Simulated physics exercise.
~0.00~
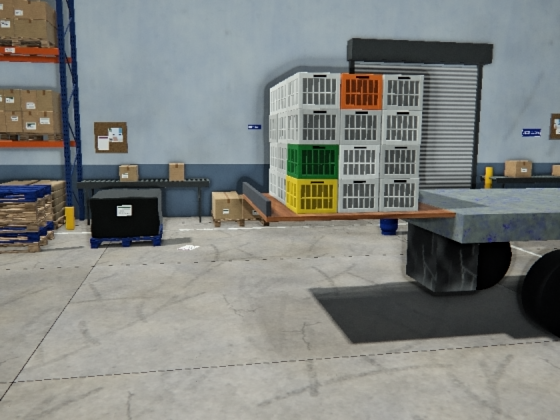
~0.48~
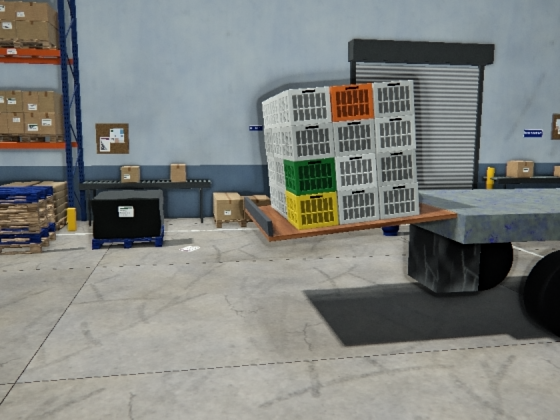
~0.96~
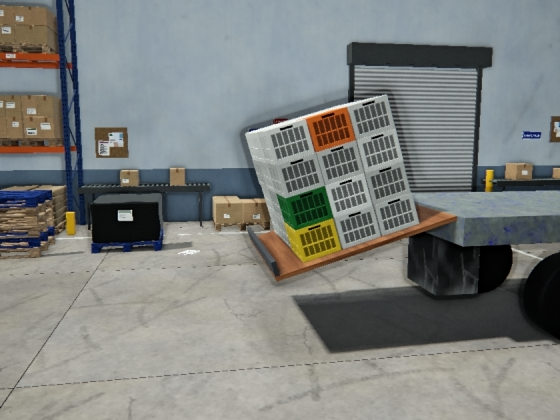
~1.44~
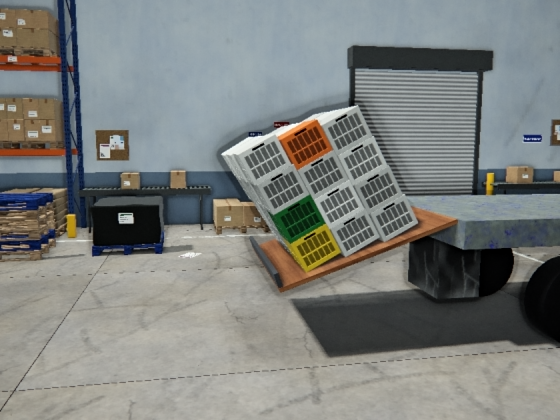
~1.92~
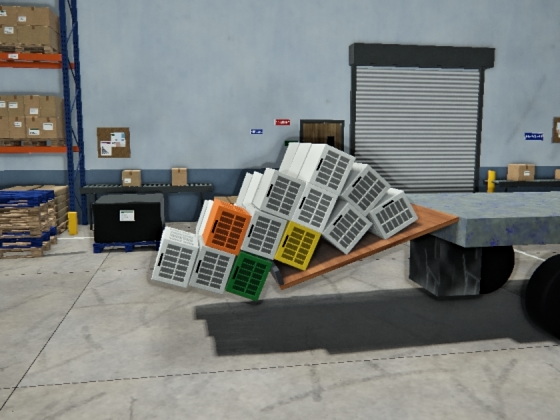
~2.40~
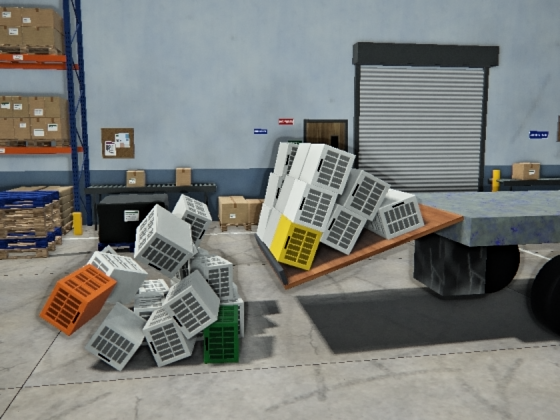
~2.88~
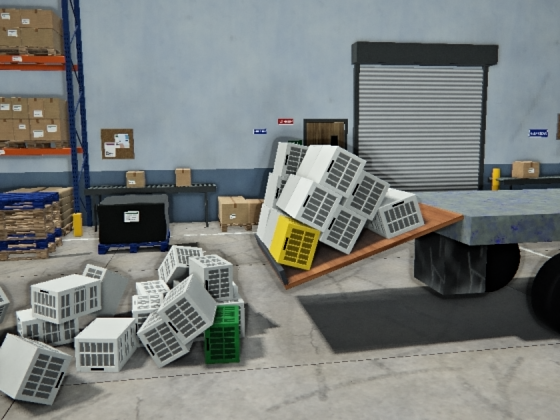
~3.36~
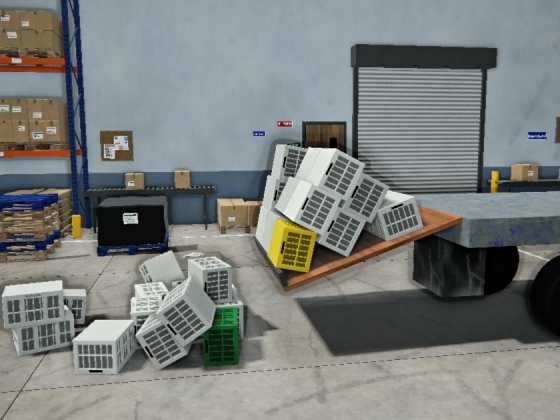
In a warehouse, a flatbed's flap tilts and stacked crates topple, many spilling onto the floor.
